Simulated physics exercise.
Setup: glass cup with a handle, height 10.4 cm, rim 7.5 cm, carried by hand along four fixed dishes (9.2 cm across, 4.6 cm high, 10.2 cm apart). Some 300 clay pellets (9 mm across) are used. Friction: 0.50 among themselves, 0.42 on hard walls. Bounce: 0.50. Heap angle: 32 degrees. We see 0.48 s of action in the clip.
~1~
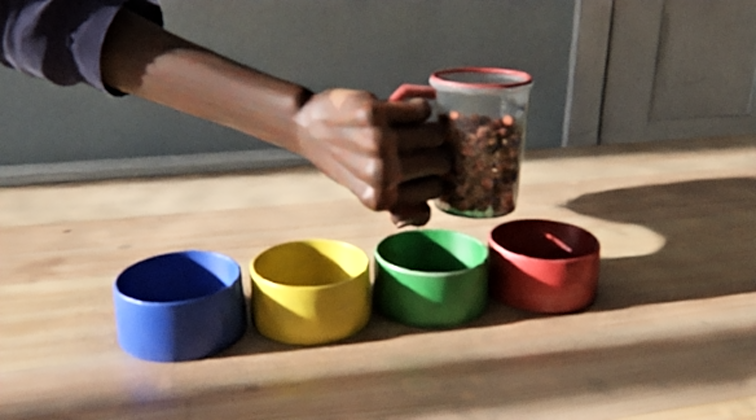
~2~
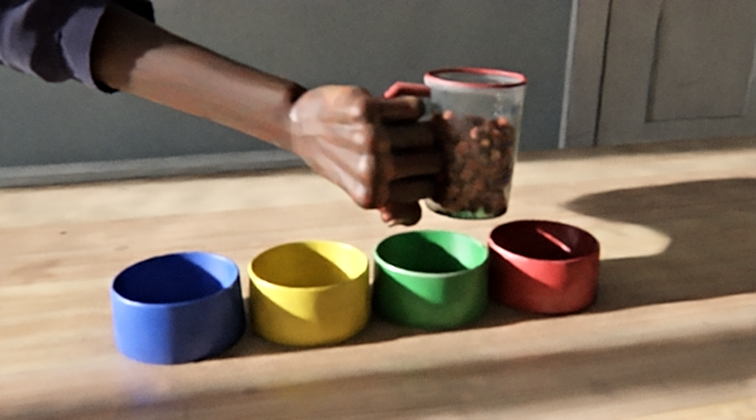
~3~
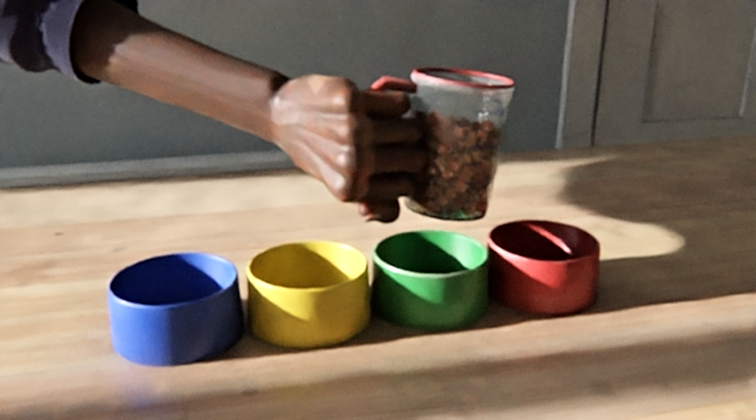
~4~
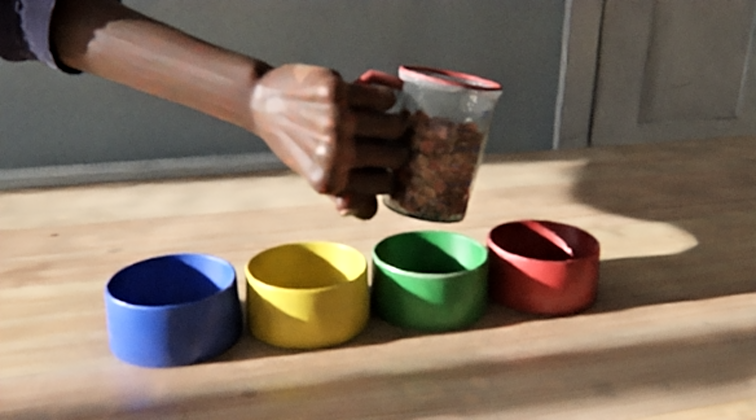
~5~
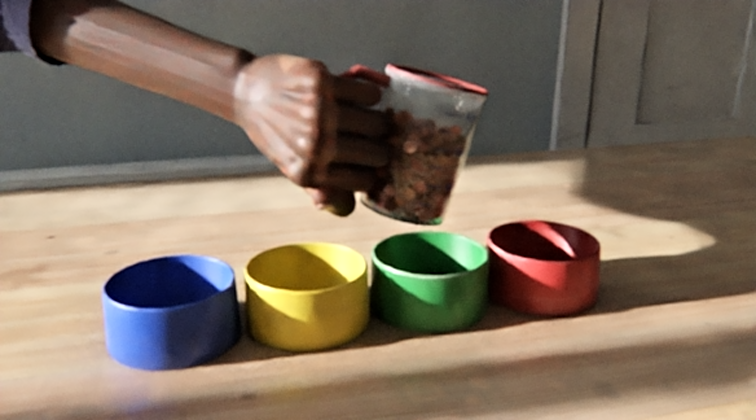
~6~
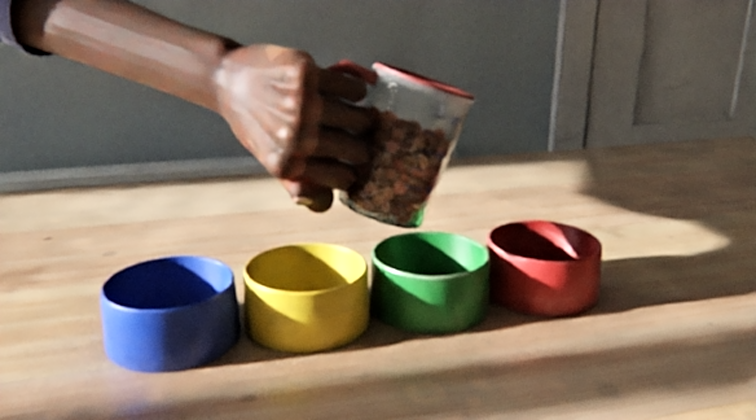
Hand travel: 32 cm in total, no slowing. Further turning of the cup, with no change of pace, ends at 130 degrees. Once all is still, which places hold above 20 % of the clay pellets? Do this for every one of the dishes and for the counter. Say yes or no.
Red: No, blue: Yes, green: No, yellow: No, counter: No.
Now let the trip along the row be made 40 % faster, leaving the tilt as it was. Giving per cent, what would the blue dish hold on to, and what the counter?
Shares - blue 90, counter 10.
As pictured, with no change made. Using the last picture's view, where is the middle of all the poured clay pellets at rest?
(163, 308) or so.
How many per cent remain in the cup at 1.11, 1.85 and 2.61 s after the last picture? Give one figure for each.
Approx. 100 / 95 / 0 percent.
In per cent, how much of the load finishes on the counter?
Some 5 in a hundred.
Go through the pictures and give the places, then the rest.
The first picture shows cup at (478, 143), tilt 0 degrees, lip at (526, 76), moved 0.0 cm; middle of the pieces at (479, 163); red dish at (544, 239); green dish at (431, 250); yellow dish at (310, 263); blue dish at (179, 276).
The second picture shows cup at (471, 143), tilt 2 degrees, lip at (521, 77), moved 0.6 cm; middle of the pieces at (472, 164).
The third picture shows cup at (454, 144), tilt 6 degrees, lip at (509, 81), moved 2.0 cm; middle of the pieces at (454, 165).
The fourth picture shows cup at (437, 145), tilt 10 degrees, lip at (495, 85), moved 3.4 cm; middle of the pieces at (435, 166).
The fifth picture shows cup at (419, 146), tilt 15 degrees, lip at (482, 90), moved 4.8 cm; middle of the pieces at (416, 168).
The sixth picture shows cup at (402, 147), tilt 19 degrees, lip at (469, 95), moved 6.2 cm; middle of the pieces at (397, 169); red dish at (544, 241); green dish at (430, 253); yellow dish at (306, 267); blue dish at (169, 282).
Then, 1.11 s after the last picture, tilt 71 degrees; cup holds 100 %.
Then, 1.85 s after the last picture, tilt 105 degrees; cup holds 95 %, blue 5 %.
Then, 2.61 s after the last picture, tilt 130 degrees; cup holds 0 %, blue 95 %.
In the end, red 0 %, blue 95 %, green 0 %, yellow 0 %, counter 5 %.
